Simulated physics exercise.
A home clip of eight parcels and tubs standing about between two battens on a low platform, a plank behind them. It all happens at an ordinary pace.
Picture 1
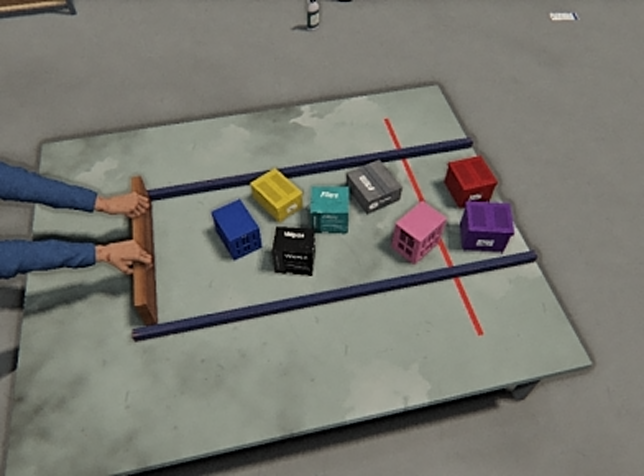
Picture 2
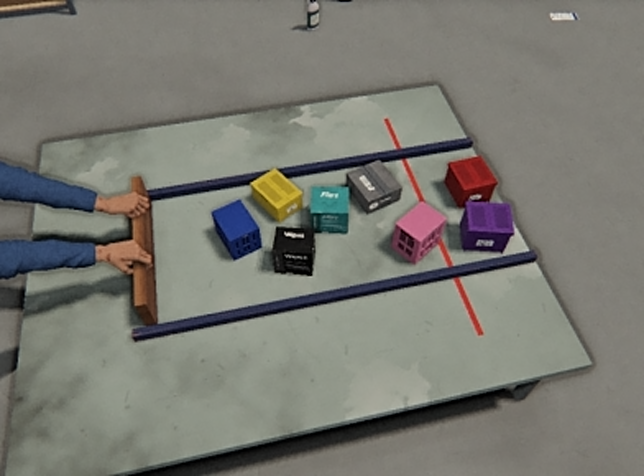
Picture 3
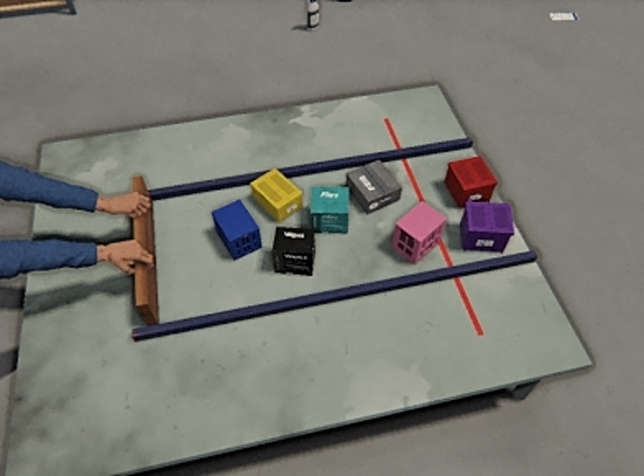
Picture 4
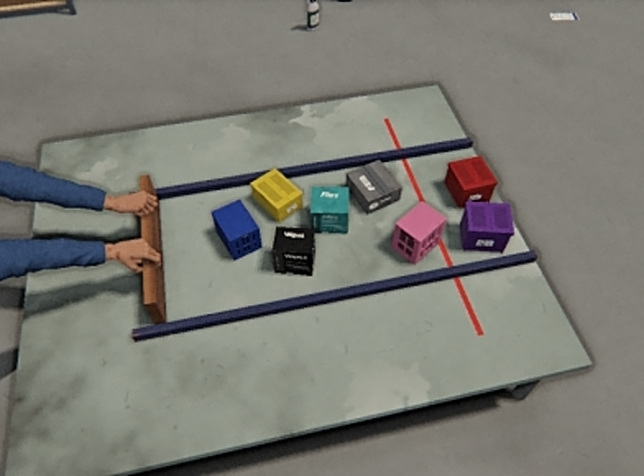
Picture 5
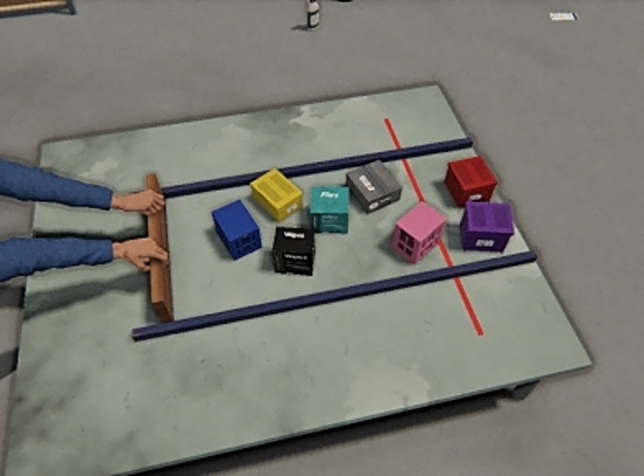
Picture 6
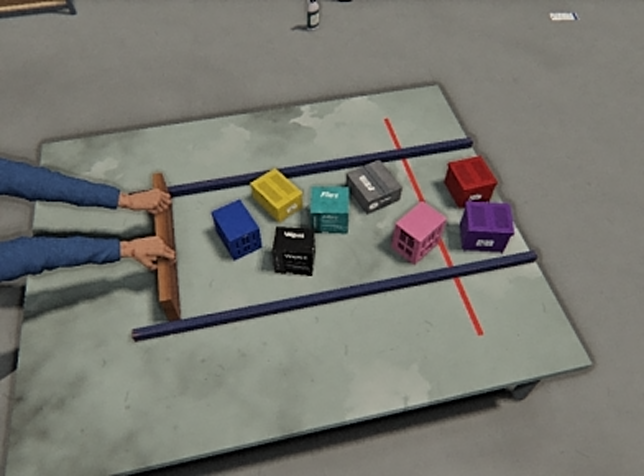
The clip shows eight coloured boxes and crates resting between two dark battens on a low platform marked with red tape, while two hands at the left slide a wooden plank slightly rightward, the boxes staying still.
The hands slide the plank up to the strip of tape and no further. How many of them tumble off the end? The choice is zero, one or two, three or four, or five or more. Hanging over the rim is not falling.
Outcome: The number that fall off is one or two.
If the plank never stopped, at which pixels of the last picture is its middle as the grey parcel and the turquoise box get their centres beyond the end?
About (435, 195), and (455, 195) for the other.
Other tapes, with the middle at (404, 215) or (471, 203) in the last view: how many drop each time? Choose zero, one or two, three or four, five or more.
In that order: Not one; five or more.
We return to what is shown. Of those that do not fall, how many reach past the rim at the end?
1 of them.
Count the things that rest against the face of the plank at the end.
The number is 3.
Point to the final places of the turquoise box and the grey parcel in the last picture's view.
The turquoise box at (474, 192), the grey parcel at (476, 157).
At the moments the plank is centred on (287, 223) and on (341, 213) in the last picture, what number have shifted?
First 4, then 5.
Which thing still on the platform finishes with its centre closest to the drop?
The grey parcel.
A little later, none off yet; red tote at rest near (469, 183); purple tote at rest near (485, 228); pink crate at rest near (418, 233).
When it is over, the number that fall off is one or two; down, purple tote and red tote.
